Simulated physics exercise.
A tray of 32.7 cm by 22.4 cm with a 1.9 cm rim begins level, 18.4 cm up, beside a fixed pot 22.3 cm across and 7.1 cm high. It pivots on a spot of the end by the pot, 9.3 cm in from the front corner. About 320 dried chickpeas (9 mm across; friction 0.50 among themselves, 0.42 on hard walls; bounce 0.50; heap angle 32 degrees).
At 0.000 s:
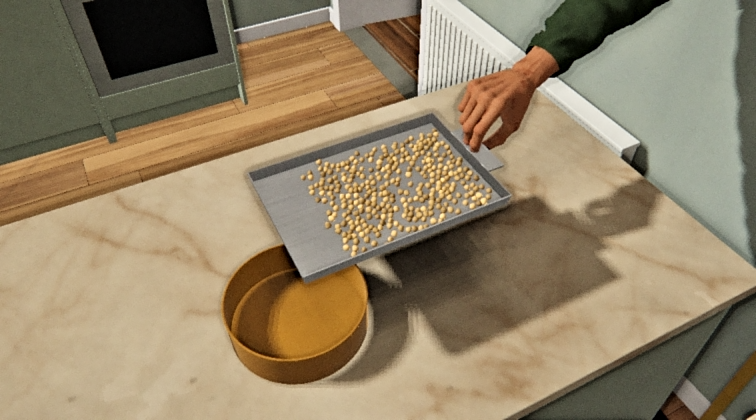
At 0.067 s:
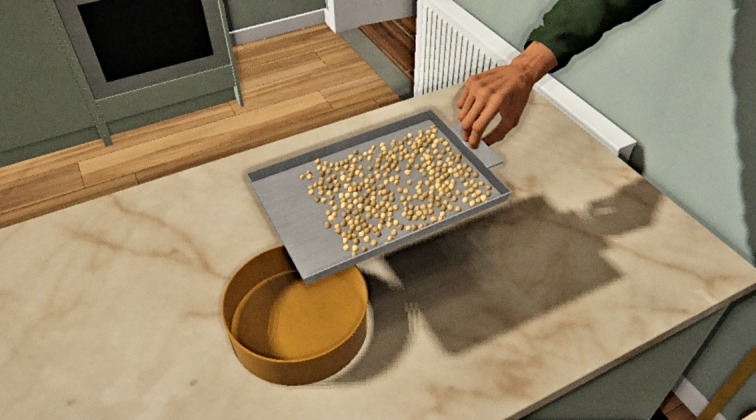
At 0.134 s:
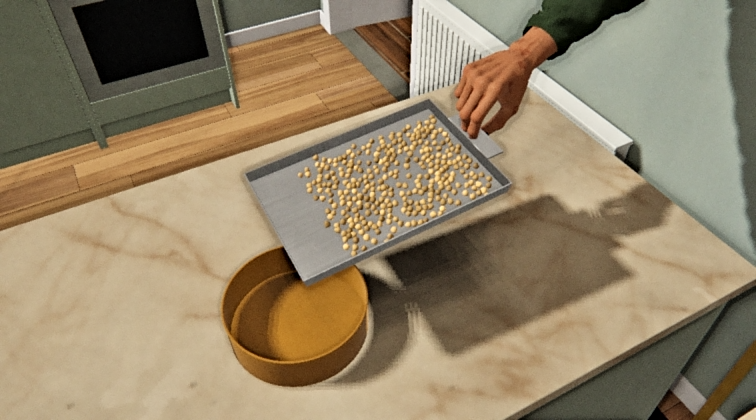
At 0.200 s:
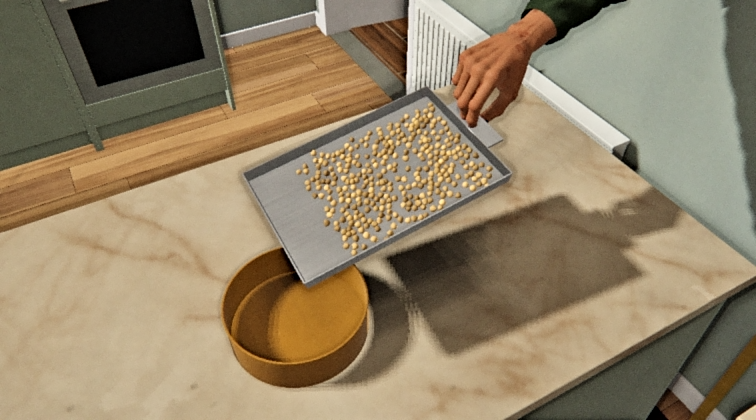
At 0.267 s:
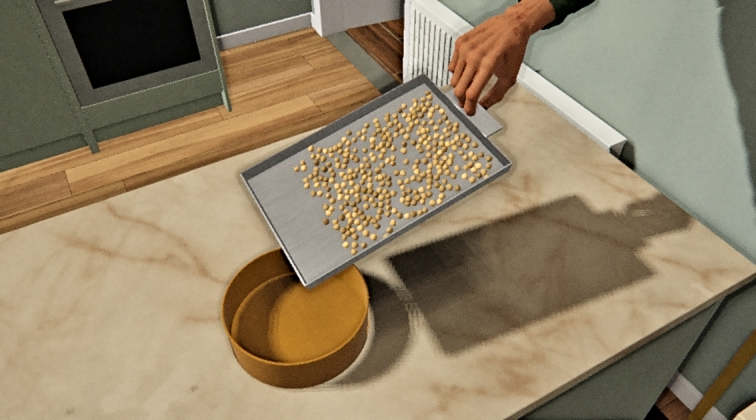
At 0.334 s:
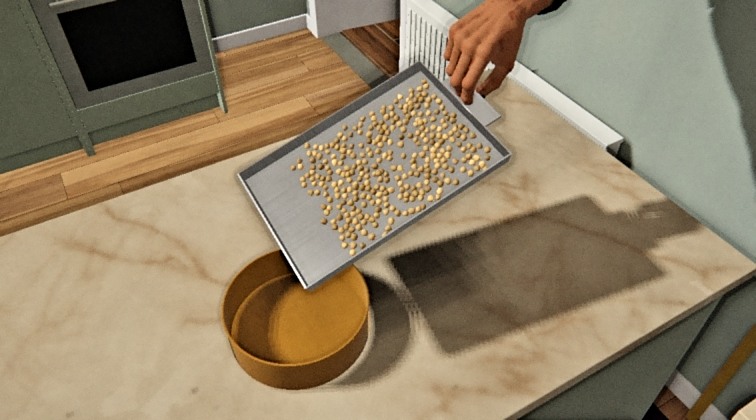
A hand raising the handle end of a grey tray of chickpeas, tilting it toward a round orange-brown pot on a marble counter.
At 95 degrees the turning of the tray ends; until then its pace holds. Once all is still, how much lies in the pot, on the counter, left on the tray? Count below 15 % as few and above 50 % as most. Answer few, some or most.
Pot: Most, counter: Few, tray: Few.
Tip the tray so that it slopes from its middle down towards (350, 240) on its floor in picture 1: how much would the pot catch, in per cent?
About 85 per cent.
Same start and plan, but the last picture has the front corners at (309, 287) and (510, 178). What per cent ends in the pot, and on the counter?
Pot 65, counter 35.
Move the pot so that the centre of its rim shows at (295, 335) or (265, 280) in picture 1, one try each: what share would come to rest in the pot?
About 95 and 65 per cent.
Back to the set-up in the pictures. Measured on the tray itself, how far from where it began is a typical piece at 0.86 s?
Some 13 cm.
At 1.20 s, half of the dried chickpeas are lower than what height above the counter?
Roughly 22 cm.
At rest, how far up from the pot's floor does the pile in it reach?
Some 2.5 cm.
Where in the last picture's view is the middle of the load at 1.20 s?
Near (301, 245).
After 0.86 s, tilt 55 degrees; the tray holds 100 %, the pot 0 %.
After 1.20 s, tilt 79 degrees; the tray holds 85 %, the pot 15 %.
Then, at 1.64 s, tilt 95 degrees; the tray holds 20 %, the pot 70 %.
By 2.5 s all is still; pot 95 %, counter 5 %, tray 0 %.
